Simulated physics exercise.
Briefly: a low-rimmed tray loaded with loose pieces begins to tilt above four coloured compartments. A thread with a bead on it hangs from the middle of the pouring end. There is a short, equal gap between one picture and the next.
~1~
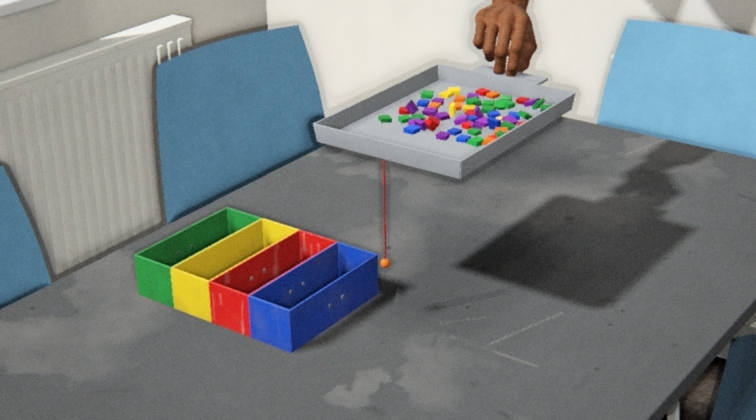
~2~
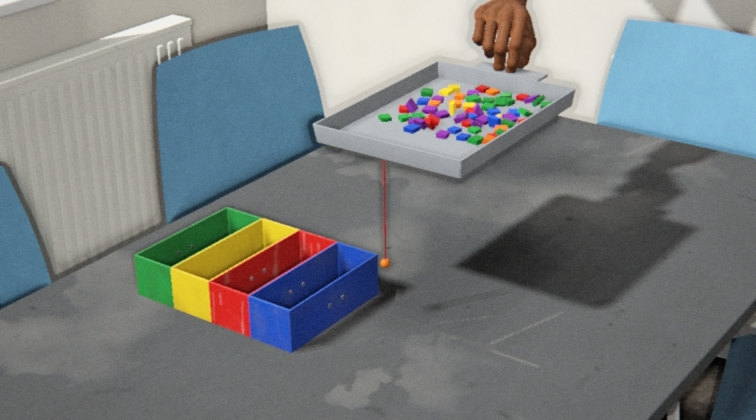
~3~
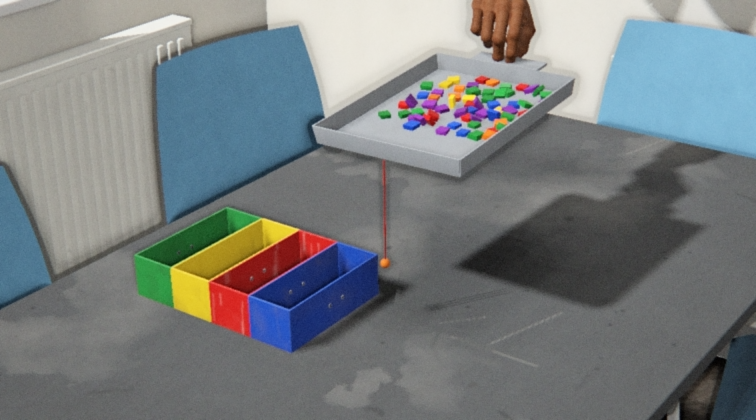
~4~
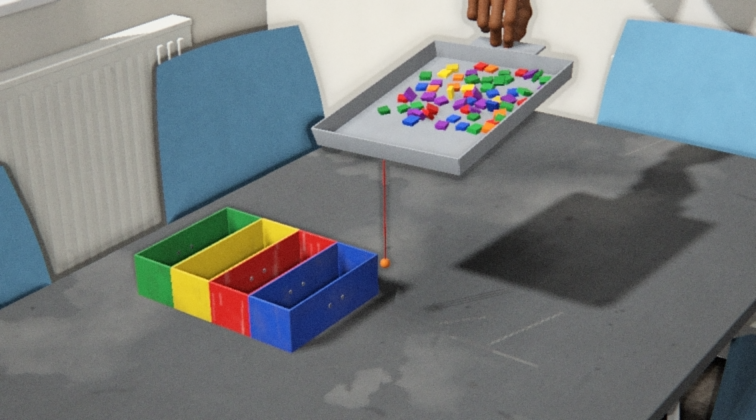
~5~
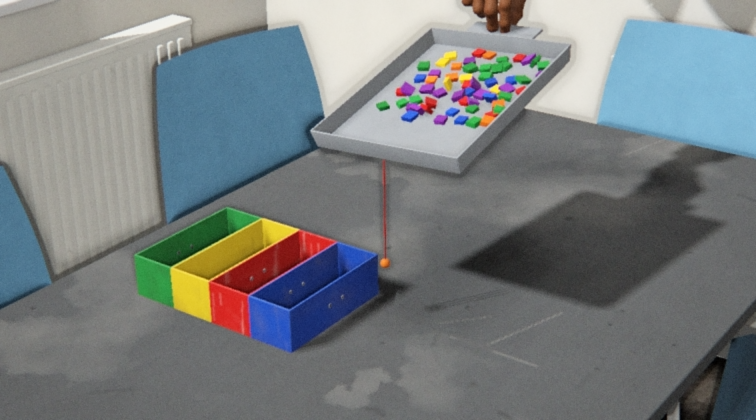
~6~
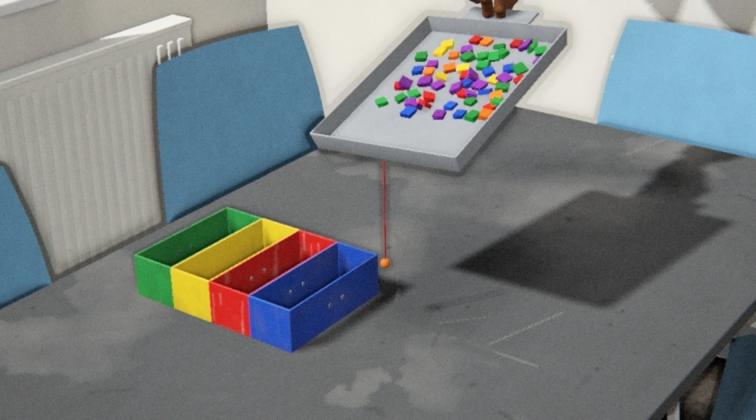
At a dark table with blue chairs, a hand at the far end of a grey tray of colourful pieces raises that end steadily, while a beaded thread hangs beside green, yellow, red and blue compartments that stay still.
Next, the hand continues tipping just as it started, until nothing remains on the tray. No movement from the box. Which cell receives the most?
The blue one.
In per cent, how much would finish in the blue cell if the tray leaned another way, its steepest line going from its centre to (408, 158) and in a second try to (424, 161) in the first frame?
About 10 % and 0 %.
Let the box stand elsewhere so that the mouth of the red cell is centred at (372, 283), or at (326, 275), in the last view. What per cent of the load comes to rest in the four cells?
Some 100 percent, followed by some 100 percent.
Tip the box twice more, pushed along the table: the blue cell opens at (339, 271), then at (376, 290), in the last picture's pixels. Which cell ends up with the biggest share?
Try 1 - that blue cell. Try 2 - the red one.
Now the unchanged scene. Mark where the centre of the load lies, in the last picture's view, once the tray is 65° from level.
Centre estimate: (367, 127).
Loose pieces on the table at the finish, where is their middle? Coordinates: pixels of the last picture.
Centre: Roughly (343, 342).
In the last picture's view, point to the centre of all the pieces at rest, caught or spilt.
The centre comes to rest near (313, 315).
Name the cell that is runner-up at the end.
The red cell.
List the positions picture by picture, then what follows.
The first picture shows corners of the pouring end (317, 123) and (460, 159), level; middle of the load (479, 113), mosaic tiles; bead on its thread (385, 263); green cell (155, 277); yellow cell (191, 291); red cell (230, 305); blue cell (270, 320).
The second picture shows corners of the pouring end (317, 124) and (460, 159), level; middle of the load (479, 111).
The third picture shows corners of the pouring end (316, 125) and (459, 158), tipped barely, lowest at the left corner; middle of the load (478, 104).
The fourth picture shows corners of the pouring end (315, 127) and (457, 157), tipped a little, lowest at the left corner; middle of the load (477, 94).
The fifth picture shows corners of the pouring end (314, 130) and (456, 156), tipped a little, lowest at the left corner; middle of the load (475, 85).
The sixth picture shows corners of the pouring end (313, 132) and (454, 155), tipped clearly, lowest at the left corner; middle of the load (473, 75); green cell (155, 277); yellow cell (191, 291); red cell (230, 305); blue cell (270, 320).
Just after the last frame, tray tipped steeply; almost all on the tray; about a tenth falling or outside the box.
A moment on, tray tipped past a quarter turn; the larger part on the tray; just a few in the blue cell; just a few in the red cell; about a tenth falling or outside the box.
Further on, tray tipped past a quarter turn; roughly half in the blue cell; roughly a quarter in the red cell; roughly a third falling or outside the box.
When it is over, tray tipped past a quarter turn; roughly half in the blue cell; roughly a quarter in the red cell; not one in the yellow cell; not one in the green cell; roughly a third outside the box.
